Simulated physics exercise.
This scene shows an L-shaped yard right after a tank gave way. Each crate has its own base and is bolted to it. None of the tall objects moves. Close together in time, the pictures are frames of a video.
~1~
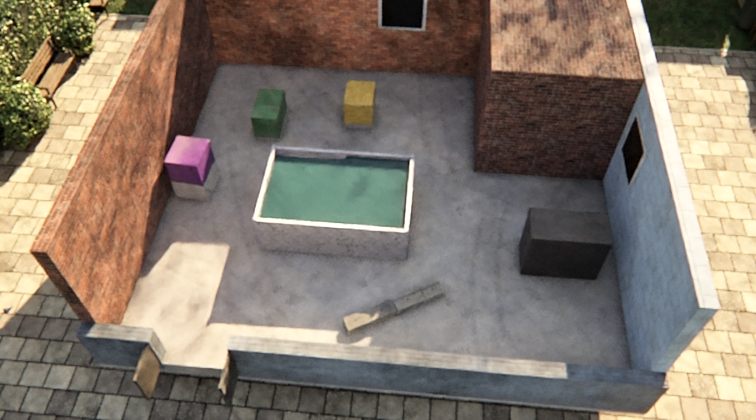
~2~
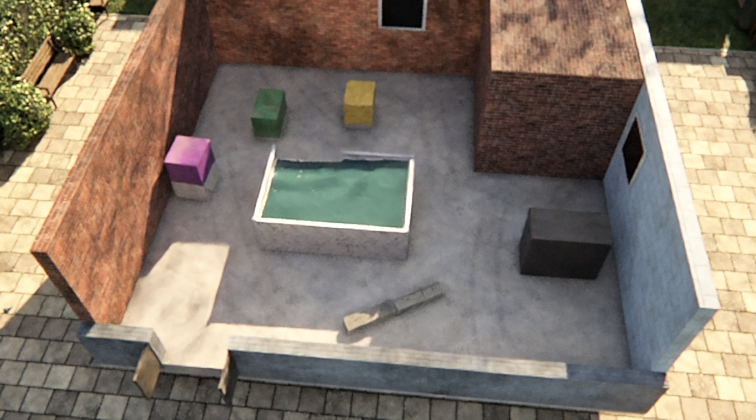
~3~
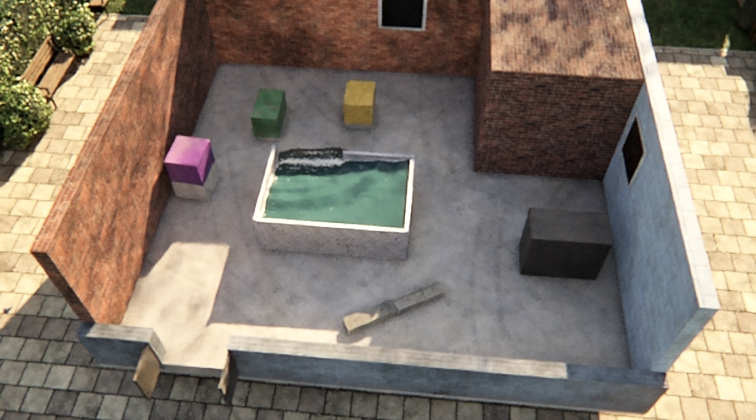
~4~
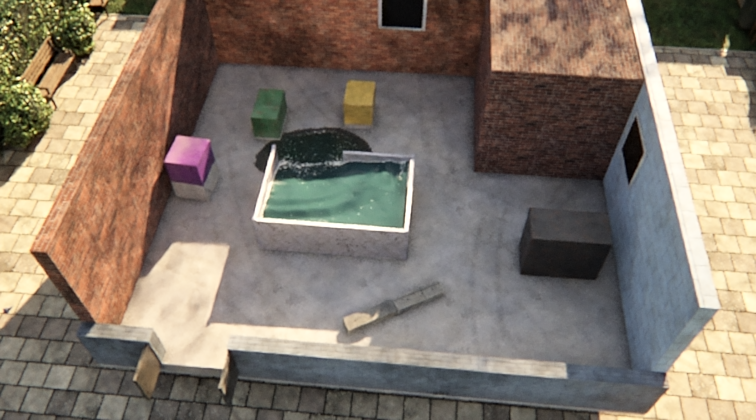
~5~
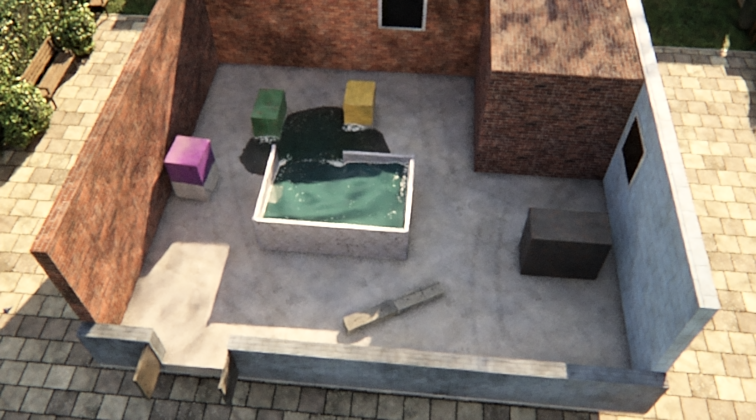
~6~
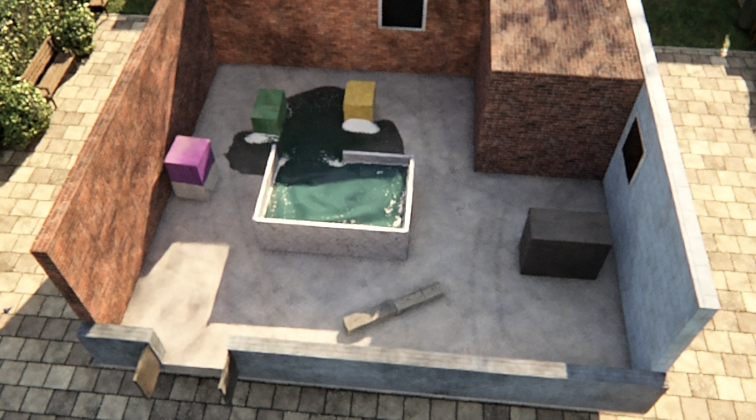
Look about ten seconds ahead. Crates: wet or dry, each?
Most likely the yellow crate gets water on it. Most likely the purple crate remains untouched. Most likely the green crate gets water on it.
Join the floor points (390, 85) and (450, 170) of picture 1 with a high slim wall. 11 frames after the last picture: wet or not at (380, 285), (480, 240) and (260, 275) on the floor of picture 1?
First unwetted, then unwetted, then unwetted.
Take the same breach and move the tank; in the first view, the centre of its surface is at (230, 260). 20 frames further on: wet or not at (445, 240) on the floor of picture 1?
My call is that the spot is left unwetted.
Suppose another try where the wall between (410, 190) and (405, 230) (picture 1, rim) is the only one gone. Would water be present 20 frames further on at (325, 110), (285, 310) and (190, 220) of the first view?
Those three come out moisture-free, moisture-free and moisture-free, one after another.
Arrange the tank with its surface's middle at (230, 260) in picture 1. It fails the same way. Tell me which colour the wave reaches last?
Answer: The one in yellow.
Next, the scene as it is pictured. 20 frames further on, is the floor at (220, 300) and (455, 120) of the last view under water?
First spot spared, second spot inundated.
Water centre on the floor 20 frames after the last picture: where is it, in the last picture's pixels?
Near pixel (324, 148).
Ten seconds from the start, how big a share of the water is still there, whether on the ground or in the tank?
Close to 92 %.
A moment on, water covers 20 % of the floor; the yellow crate water round its plinth, the purple crate not reached, the green crate water round its plinth.
Next, water covers 30 % of the floor; the yellow crate water round its plinth, the purple crate water round its plinth, the green crate water round its plinth.
Then, water covers 45 % of the floor; the yellow crate water round its plinth, the purple crate water round its plinth, the green crate water round its plinth.
Later, water covers 70 % of the floor; the yellow crate water round its plinth, the purple crate water round its plinth, the green crate water round its plinth.
In the end, water covers 90 % of the floor; the yellow crate was topped, the purple crate stayed above the water, the green crate was topped.
